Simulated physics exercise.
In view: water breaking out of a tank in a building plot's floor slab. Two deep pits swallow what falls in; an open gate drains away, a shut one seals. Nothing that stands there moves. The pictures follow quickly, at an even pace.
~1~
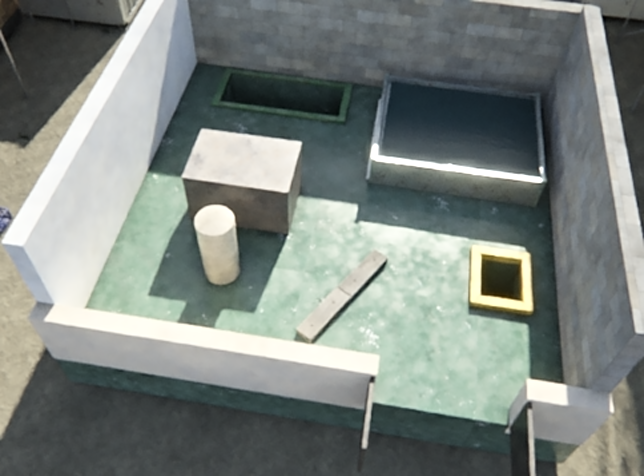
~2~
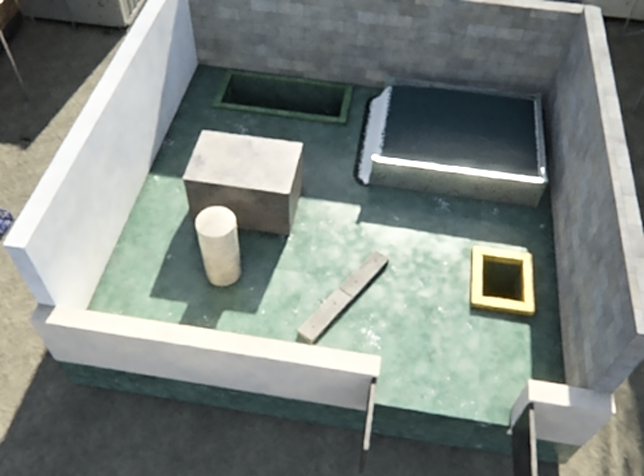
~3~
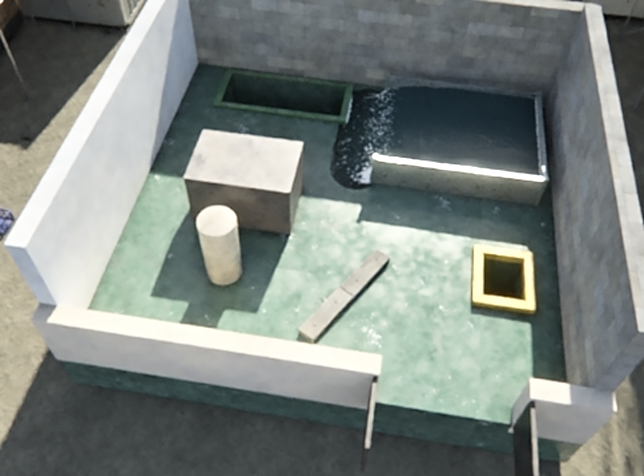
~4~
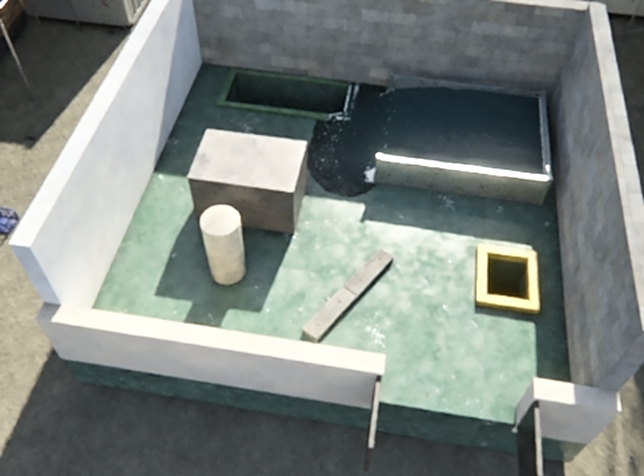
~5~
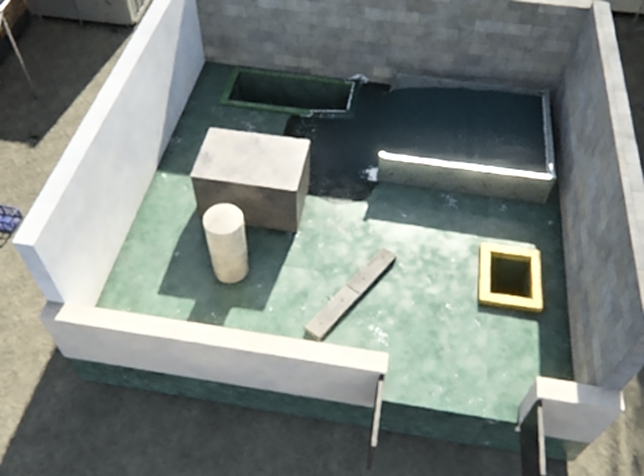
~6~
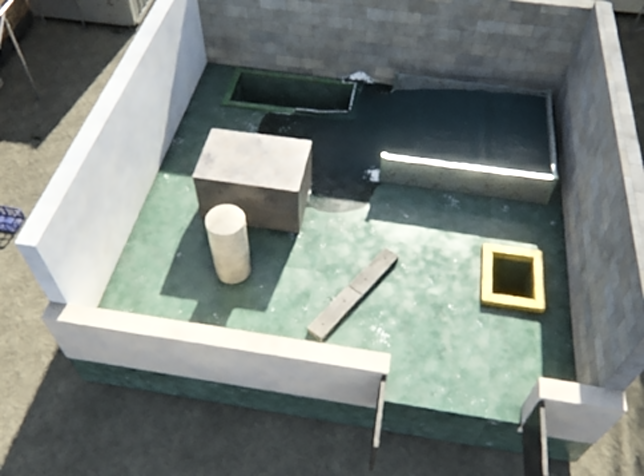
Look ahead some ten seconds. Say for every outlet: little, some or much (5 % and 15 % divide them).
The gate takes under 5 %; the green pit takes over 15 %; the yellow pit takes under 5 %.
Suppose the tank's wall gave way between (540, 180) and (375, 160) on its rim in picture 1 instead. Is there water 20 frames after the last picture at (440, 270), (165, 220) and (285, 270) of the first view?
In that order: Flooded, not flooded, wet.
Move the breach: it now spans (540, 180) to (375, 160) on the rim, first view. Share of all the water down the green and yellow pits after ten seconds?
Roughly, in per cent: Green 0, yellow 12.
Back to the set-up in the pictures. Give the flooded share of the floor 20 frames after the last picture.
Near 50 in a hundred.
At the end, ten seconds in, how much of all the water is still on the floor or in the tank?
Roughly 64 per cent.
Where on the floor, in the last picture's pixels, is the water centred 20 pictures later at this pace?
Around (337, 147).
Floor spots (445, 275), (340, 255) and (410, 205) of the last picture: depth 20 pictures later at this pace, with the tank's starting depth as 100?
In turn 0, 4 and 0 in a hundred.
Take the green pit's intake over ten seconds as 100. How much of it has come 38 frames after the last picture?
Close to 90 %.
A moment on, water covers 25 % of the floor; the gate 0 %, the green pit 6 %, the yellow pit 0 %.
Next, water covers 35 % of the floor; the gate 0 %, the green pit 12 %, the yellow pit 0 %.
Then, water covers 50 % of the floor; the gate 0 %, the green pit 19 %, the yellow pit 0 %.
Later, water covers 65 % of the floor; the gate 0 %, the green pit 31 %, the yellow pit 0 %.
In the end, water covers 90 % of the floor; the gate 1 %, the green pit 35 %, the yellow pit 0 %.
